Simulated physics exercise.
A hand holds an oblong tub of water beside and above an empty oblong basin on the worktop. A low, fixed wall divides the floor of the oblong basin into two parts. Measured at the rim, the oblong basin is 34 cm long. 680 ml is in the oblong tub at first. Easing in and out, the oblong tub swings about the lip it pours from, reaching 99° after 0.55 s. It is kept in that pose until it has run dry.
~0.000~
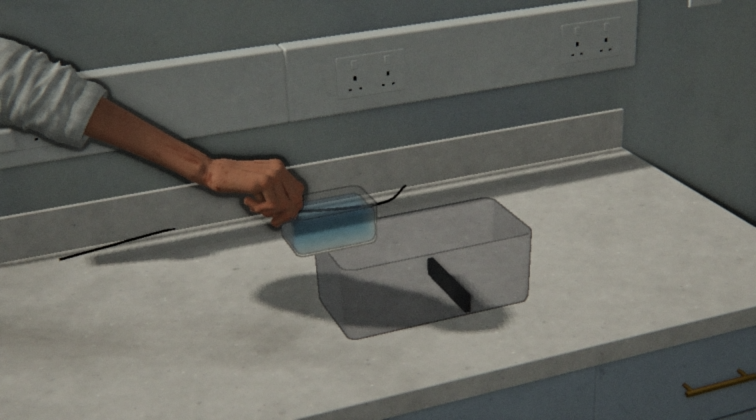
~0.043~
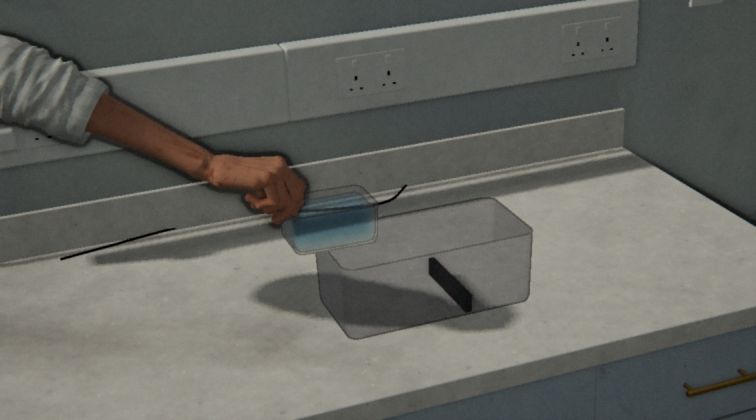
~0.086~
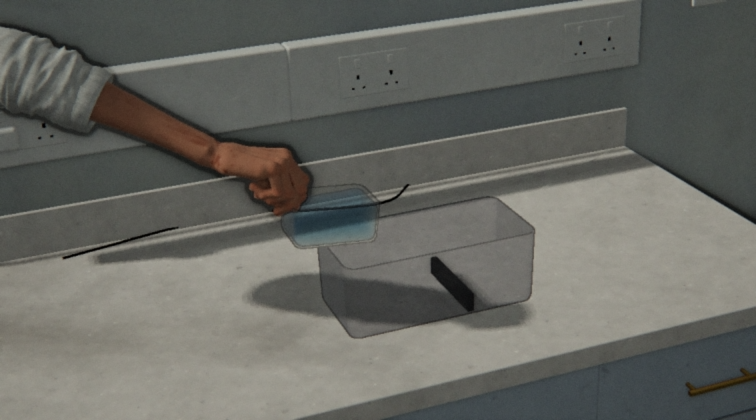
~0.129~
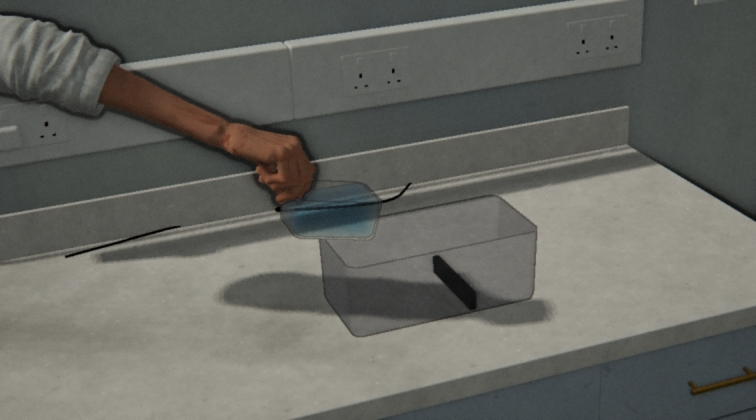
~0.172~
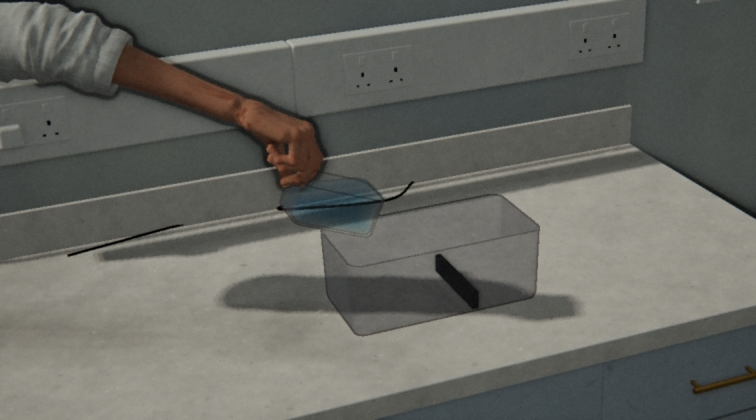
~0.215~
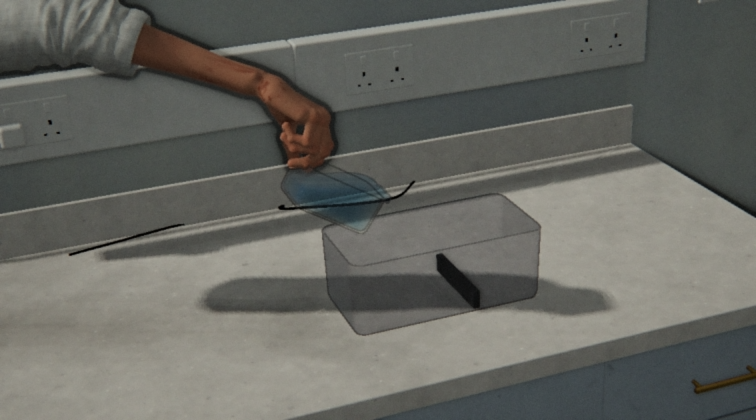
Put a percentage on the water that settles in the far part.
Roughly 25 per cent ends up there.
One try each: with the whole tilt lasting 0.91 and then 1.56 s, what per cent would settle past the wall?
20 and 10 %.
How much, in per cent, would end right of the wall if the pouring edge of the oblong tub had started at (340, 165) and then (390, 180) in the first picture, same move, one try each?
15 in a hundred, followed by 55 in a hundred.
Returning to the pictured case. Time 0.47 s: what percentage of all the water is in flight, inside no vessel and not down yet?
Near 50 per cent at that moment.
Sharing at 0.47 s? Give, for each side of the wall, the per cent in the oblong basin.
Left roughly 18, right roughly 0.
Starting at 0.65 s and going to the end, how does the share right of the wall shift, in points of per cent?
Change: Decrease, about 3.
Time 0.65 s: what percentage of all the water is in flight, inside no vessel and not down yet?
8 per cent, roughly.
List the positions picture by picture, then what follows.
In the first picture, tilt 0°; pouring edge (369, 196); surface from (286, 215) to (367, 200); the oblong basin's rim runs from (327, 252) to (512, 215); the wall's top is at (448, 277).
In the second picture, tilt 2°; pouring edge (370, 196); surface from (286, 214) to (367, 199).
In the third picture, tilt 6°; pouring edge (372, 195); surface from (288, 211) to (369, 195).
In the fourth picture, tilt 13°; pouring edge (374, 194); surface from (289, 204) to (372, 190); 1 per cent is over the edge.
In the fifth picture, tilt 22°; pouring edge (376, 193); surface from (289, 194) to (373, 189); 3 per cent is over the edge.
In the sixth picture, tilt 33°; pouring edge (376, 192); surface from (292, 182) to (370, 184); 7 per cent is over the edge.
After 0.47 s the tilt is 93° and 31 per cent is still to pour, 19 is left of the wall and 0 right of it.
After 0.65 s the tilt is 99° and 4 per cent is still to pour, 60 is left of the wall and 29 right of it.
After 0.84 s the tilt is 99° and 1 per cent is still to pour, 69 is left of the wall and 25 right of it.
After 1.05 s the tilt is 99° and 0 per cent is still to pour, 74 is left of the wall and 24 right of it.
In the end 73 per cent lies left of the wall, 25 right of it and 2 outside.
